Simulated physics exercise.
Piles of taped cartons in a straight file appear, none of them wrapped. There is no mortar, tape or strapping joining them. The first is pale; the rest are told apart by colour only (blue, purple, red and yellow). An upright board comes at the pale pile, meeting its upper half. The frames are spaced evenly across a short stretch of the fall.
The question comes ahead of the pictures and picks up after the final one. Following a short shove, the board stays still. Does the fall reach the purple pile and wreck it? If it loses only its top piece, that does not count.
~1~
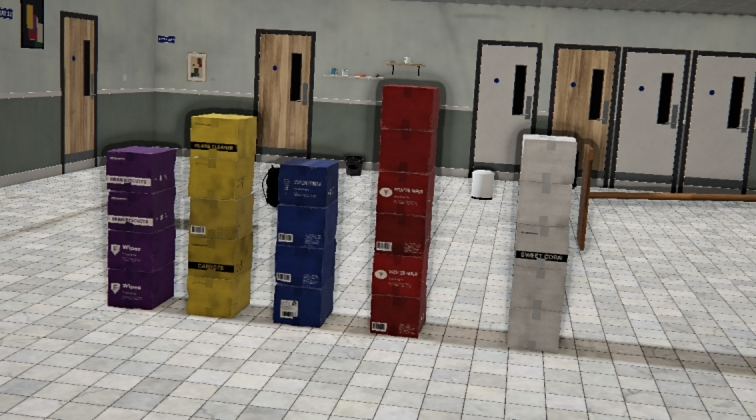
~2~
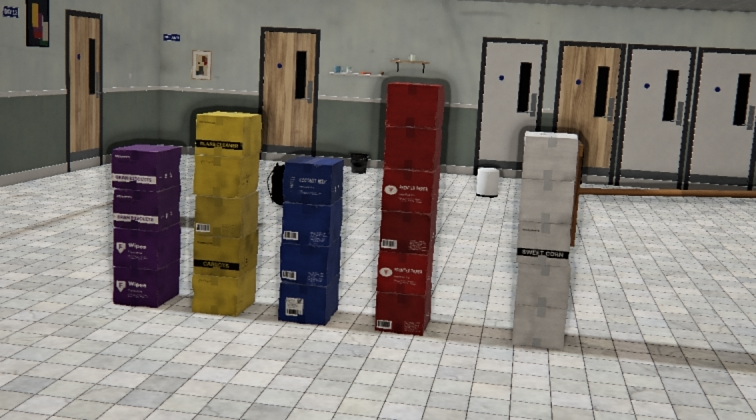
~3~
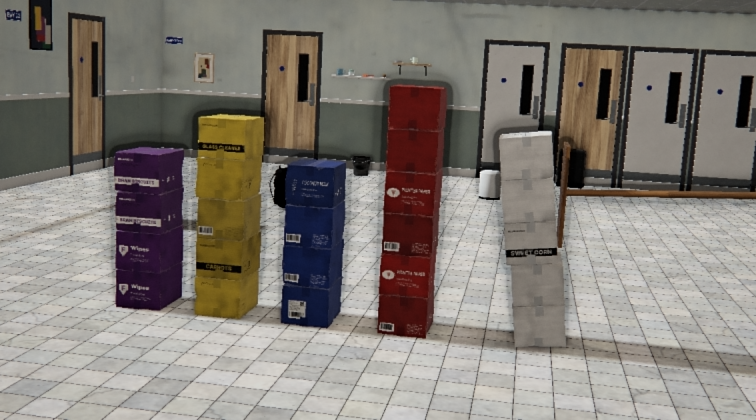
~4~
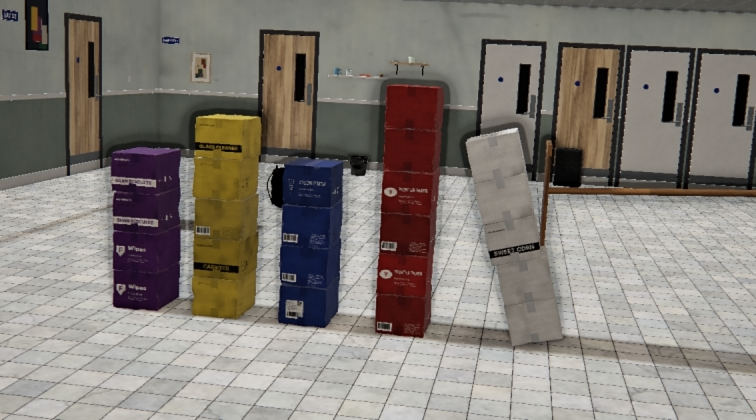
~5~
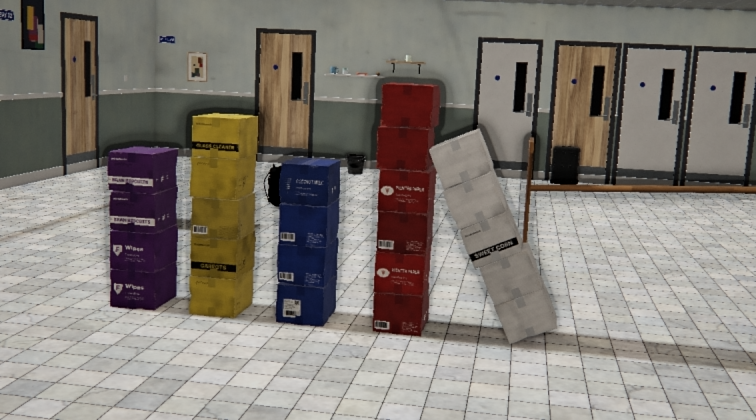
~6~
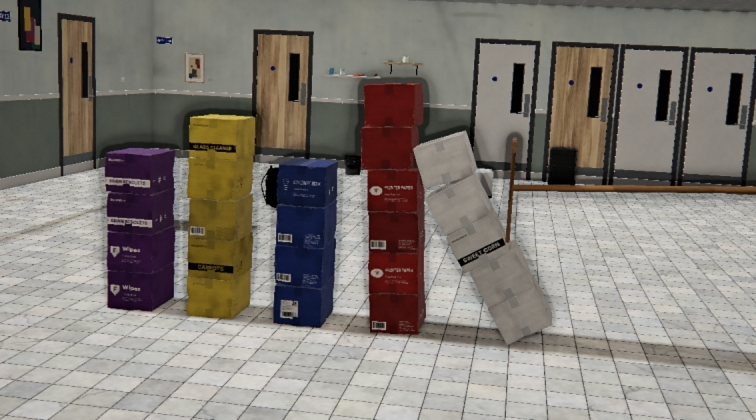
As far as I can tell, it falls apart.
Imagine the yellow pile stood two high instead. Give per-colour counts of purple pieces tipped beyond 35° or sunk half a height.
Pile by pile, purple 4.
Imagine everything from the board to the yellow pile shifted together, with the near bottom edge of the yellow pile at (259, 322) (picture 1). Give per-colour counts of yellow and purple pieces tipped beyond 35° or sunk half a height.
Yellow: 5; purple: 4.
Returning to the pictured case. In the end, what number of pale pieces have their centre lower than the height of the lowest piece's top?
Tally at the end: 2.
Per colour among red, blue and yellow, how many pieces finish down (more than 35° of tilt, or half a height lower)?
Count per pile - red: 6; blue: 4; yellow: 5.
Soon, 5 of the pale pile down; none of the 4 purple cartons down (0 of 19 in all colours); top purple carton unmoved; top red carton tipped well over, half its height lower.
A while on, 5 of the pale pile down; none of the 4 purple cartons down (15 of 19 in all colours); top purple carton tipped well over, a little lower; top blue carton tipped well over, half its height lower.
Finally, 5 of the pale pile down; 4 of the 4 purple cartons down (19 of 19 in all colours); top purple carton upside down; top yellow carton on its side.
